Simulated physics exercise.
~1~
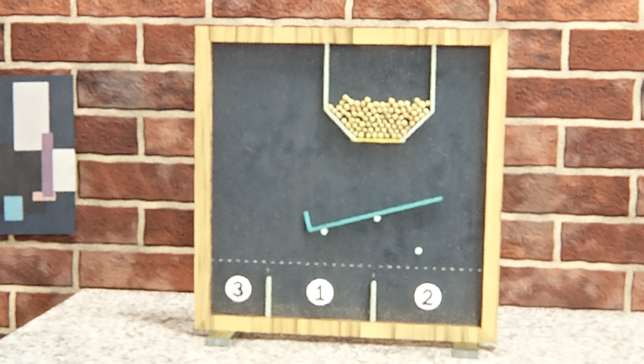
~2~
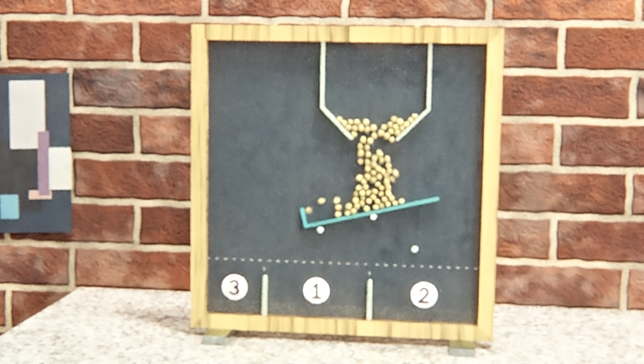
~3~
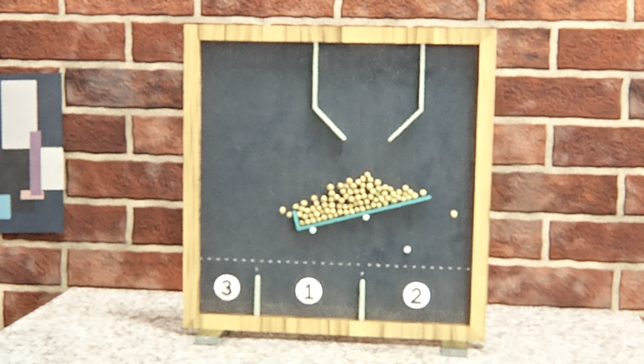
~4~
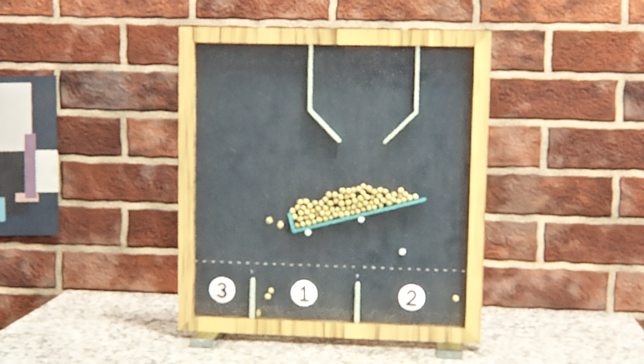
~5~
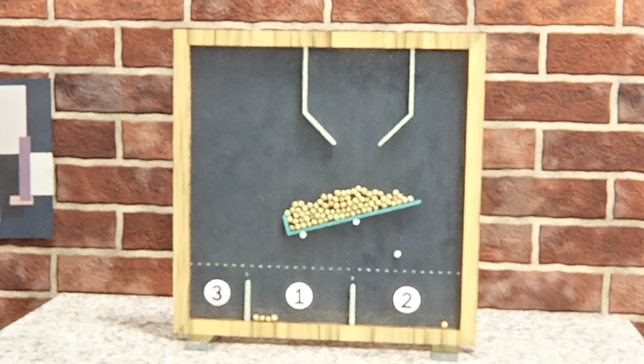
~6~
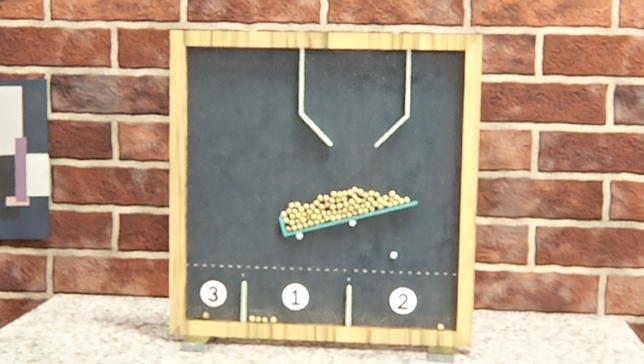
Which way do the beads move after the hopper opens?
The beads move down, pouring out of the hopper onto the turquoise rocker, where most of them stay.
